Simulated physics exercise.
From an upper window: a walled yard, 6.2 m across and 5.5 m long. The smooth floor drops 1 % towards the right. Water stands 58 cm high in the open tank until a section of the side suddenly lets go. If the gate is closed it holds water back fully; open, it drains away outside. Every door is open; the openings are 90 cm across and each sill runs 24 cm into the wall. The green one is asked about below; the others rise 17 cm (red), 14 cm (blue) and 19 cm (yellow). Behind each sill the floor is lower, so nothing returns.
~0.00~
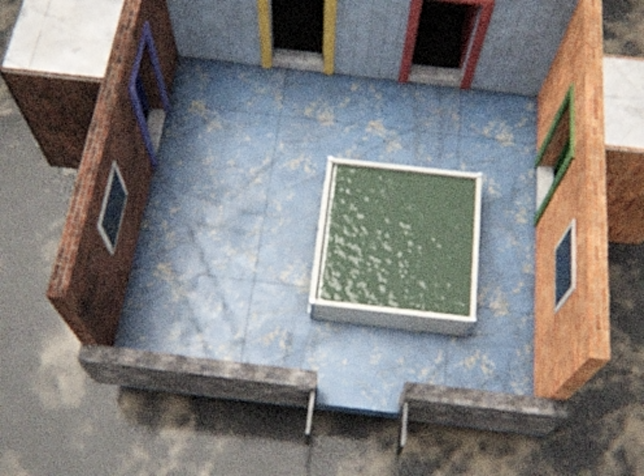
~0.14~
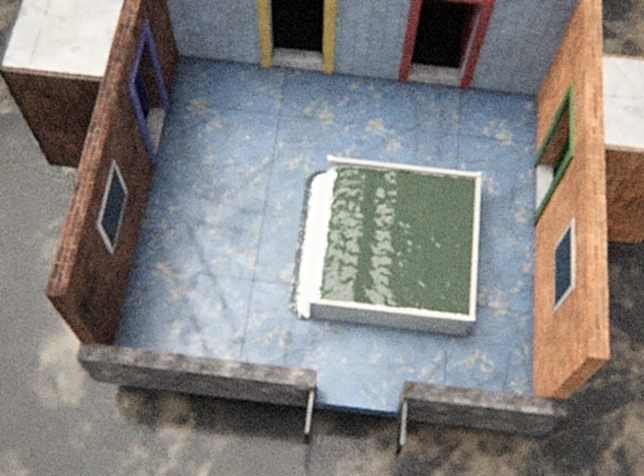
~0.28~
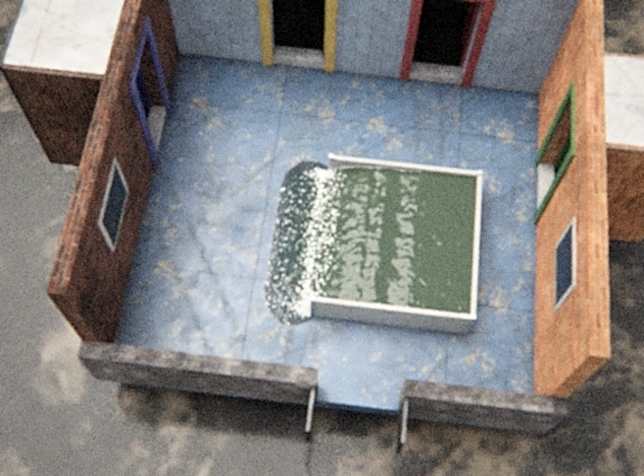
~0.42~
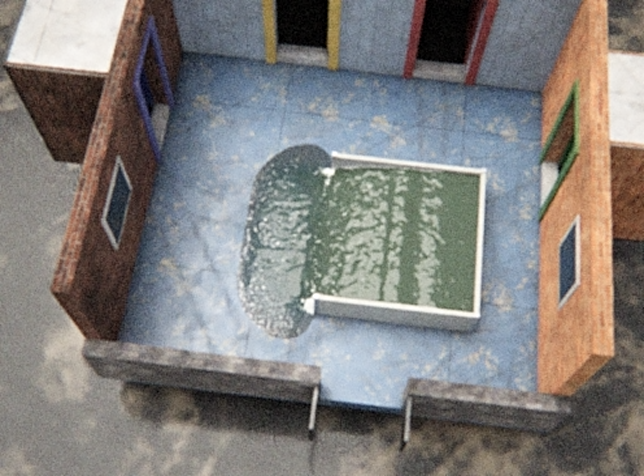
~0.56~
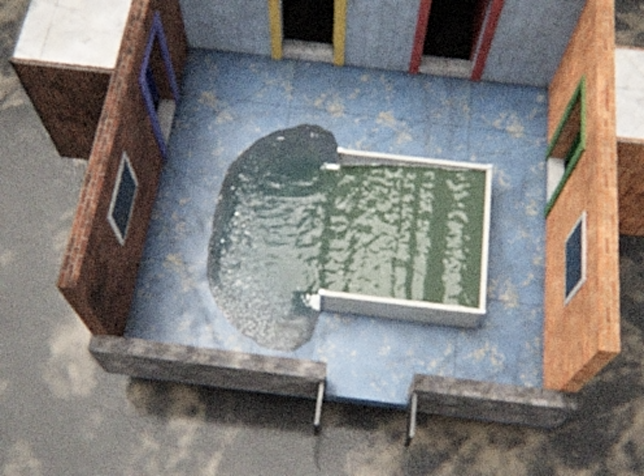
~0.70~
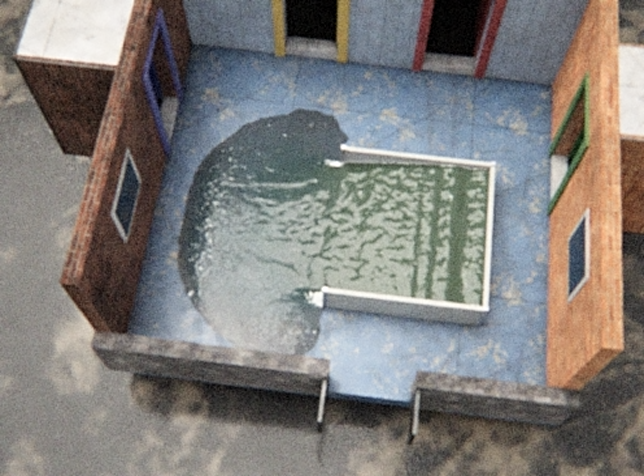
Green water lies still in a white-rimmed tank on the blue floor of a walled yard, then breaks out through the tank's left side in a white, foaming strip. It spreads leftward across the floor in a widening, rippling, rounded pool, while the floor by the green door on the right stays dry.
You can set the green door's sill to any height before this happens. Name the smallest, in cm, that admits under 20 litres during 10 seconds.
Close to 12 cm is just enough.
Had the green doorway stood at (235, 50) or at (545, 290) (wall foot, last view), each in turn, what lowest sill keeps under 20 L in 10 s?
Roughly 23 and 11.5 cm.
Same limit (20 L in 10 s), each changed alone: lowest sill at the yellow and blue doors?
About 10.0 cm at yellow and 18 cm at blue.
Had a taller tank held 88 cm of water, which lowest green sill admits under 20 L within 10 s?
Then roughly 20 cm.
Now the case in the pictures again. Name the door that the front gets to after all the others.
The green one.
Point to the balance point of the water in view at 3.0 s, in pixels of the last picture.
Near (265, 221).
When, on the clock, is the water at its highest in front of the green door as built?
At about 9.0 s.
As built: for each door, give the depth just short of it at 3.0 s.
Depths in cm: Red 0, green 0, blue 22, yellow 5.
After 1.4 s water covers 45 % of the floor, deepest (34 cm) near (154, 217); it has not reached the green door.
After 3.0 s water covers 50 % of the floor, deepest (36 cm) near (192, 48); it has not reached the green door.
After 10.0 s water covers 100 % of the floor, deepest (20 cm) near (542, 401); 13 cm at the green door, 30 litres in over its 11 cm sill.
At the green door as built, the water arrived by 5.4 s and peaked near 16 cm at 9.0 s.
Run again over the same 10 s with other heights there, 31 litres in over 11 cm, 11 litres over 13 cm. The limit of 20 litres is kept from about 12 cm up.
